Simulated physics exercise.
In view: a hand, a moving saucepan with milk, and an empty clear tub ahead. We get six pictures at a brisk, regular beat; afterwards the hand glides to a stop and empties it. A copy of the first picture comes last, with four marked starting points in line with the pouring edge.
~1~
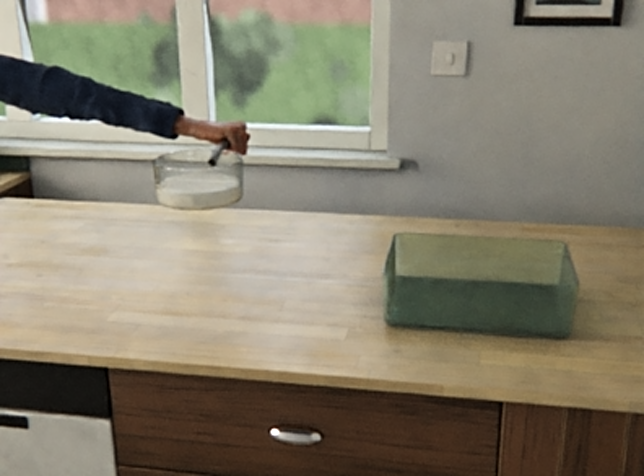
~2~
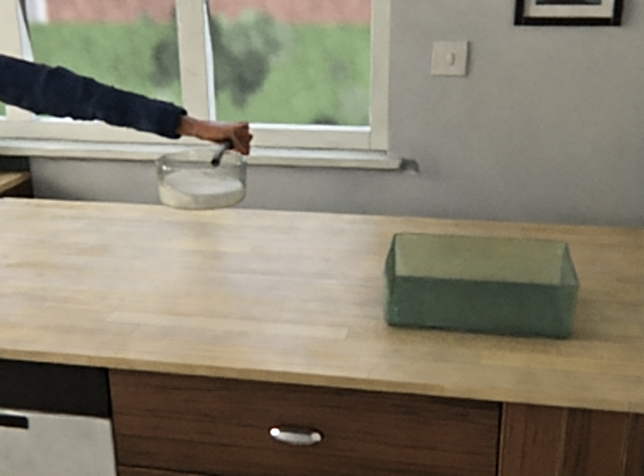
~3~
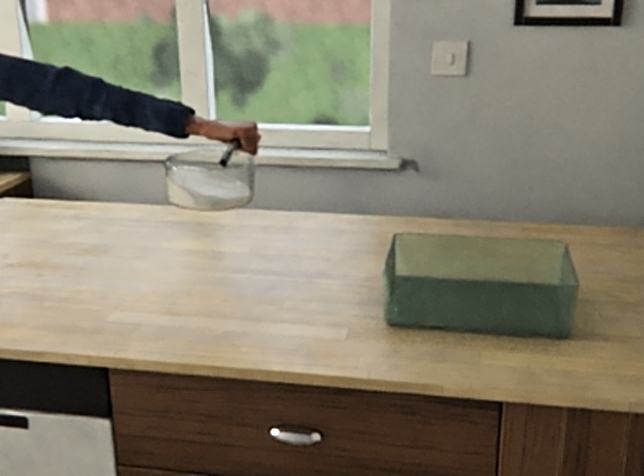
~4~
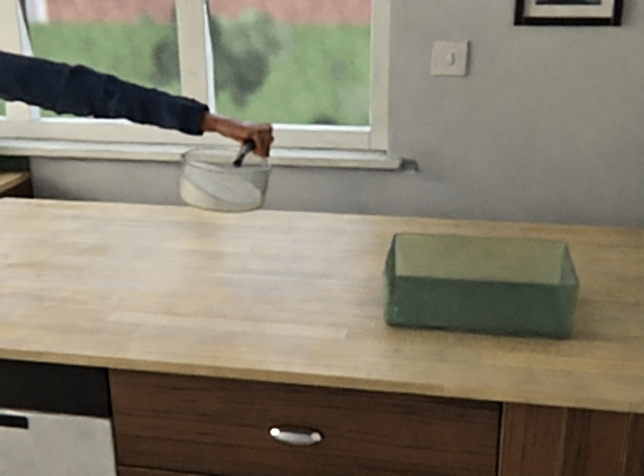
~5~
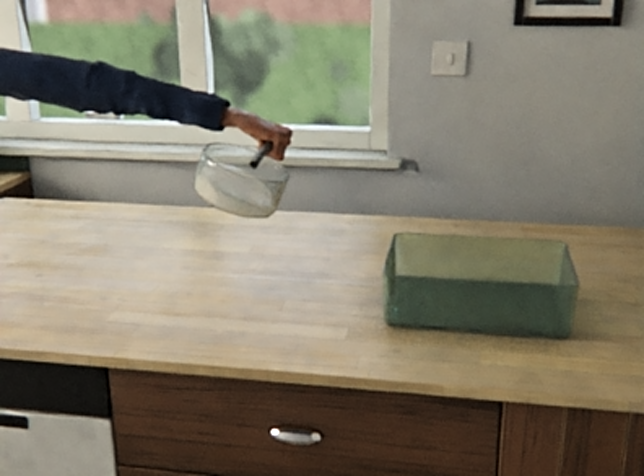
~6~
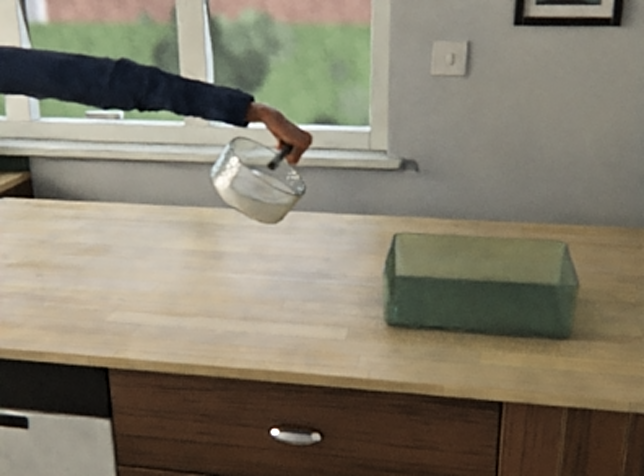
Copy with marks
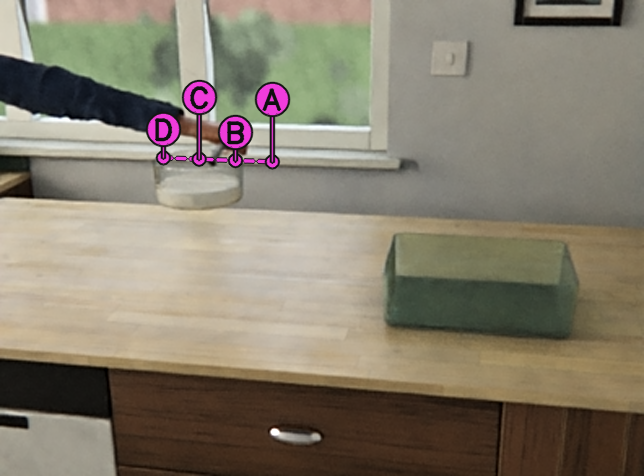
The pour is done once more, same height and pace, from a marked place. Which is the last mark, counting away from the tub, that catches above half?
Choose A.
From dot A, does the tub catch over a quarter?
Yes, it does.
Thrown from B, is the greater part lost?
Yes.
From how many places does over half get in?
One of the four.
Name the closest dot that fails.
Dot B.
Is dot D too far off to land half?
Yes, that goes wrong.
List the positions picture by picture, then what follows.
In the first picture, upright, lip at (239, 160); tub from (384, 324) to (571, 337); nothing has left yet.
In the second picture, upright, lip at (242, 160); nothing has left yet.
In the third picture, upright, lip at (252, 162); nothing has left yet.
In the fourth picture, tipped about 8°, lip at (267, 168); nothing has left yet.
In the fifth picture, tipped about 20°, lip at (286, 178); nothing has left yet.
In the sixth picture, tipped about 36°, lip at (303, 191); nothing has left yet.
In magenta, A at (272, 161); B at (235, 160); C at (199, 159); D at (163, 157).
For dot A, about 67 % lands in the tub, 26 % falls short and 7 % goes beside or beyond.
For dot B, about 21 % lands in the tub, 76 % falls short and 3 % goes beside or beyond.
For dot C, about 0 % lands in the tub, 99 % falls short.
For dot D, about 0 % lands in the tub, 100 % falls short.
